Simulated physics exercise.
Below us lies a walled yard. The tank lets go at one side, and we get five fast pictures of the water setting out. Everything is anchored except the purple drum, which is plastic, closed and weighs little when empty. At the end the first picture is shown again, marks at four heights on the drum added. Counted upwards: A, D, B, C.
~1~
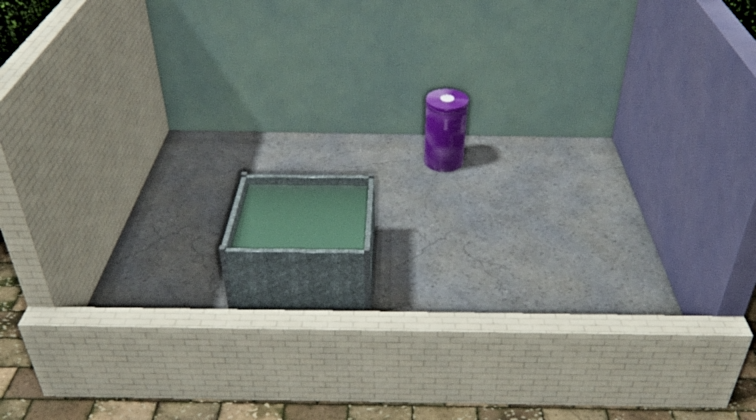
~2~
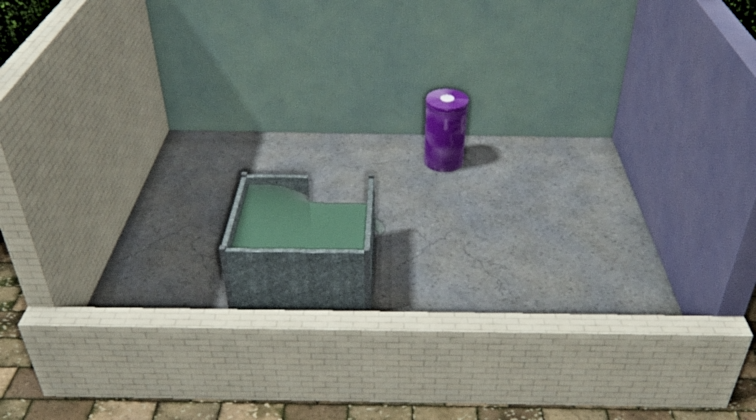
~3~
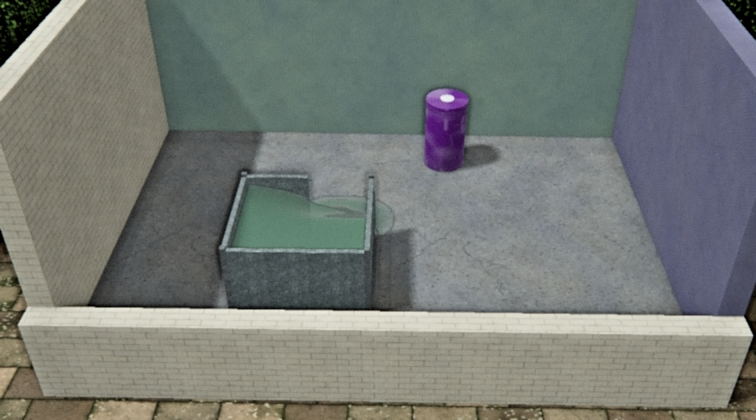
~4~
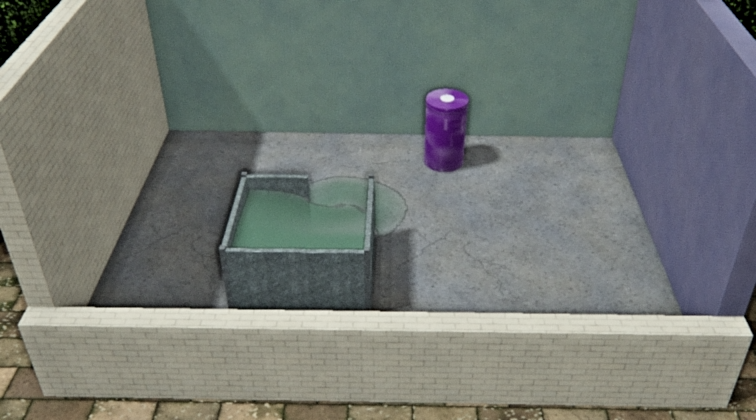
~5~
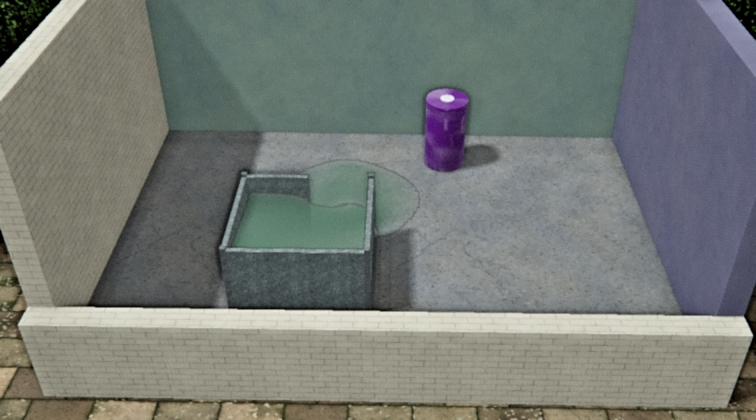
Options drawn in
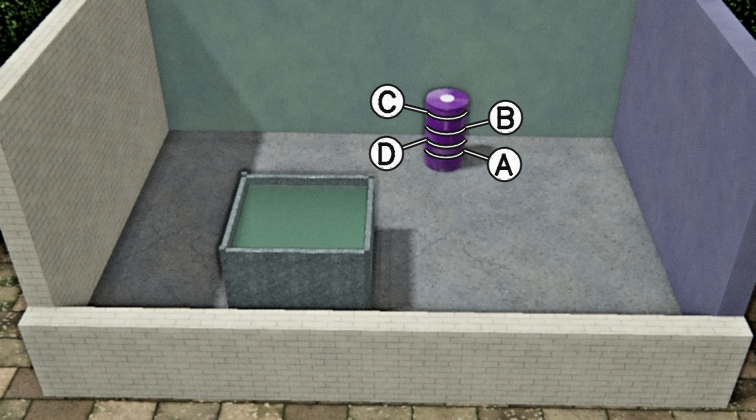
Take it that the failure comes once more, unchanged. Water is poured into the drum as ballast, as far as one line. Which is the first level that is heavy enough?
The answer is mark A.
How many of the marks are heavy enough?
All of them.
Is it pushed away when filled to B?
No, not at all.
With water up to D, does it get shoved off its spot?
No.
In white, A at (445, 157); B at (446, 134); C at (447, 118); D at (446, 146); from the bottom up A, D, B, C.
With A, it shifts by a finger or two and stays.
With B, it does not move.
With C, it does not move.
With D, it does not move.
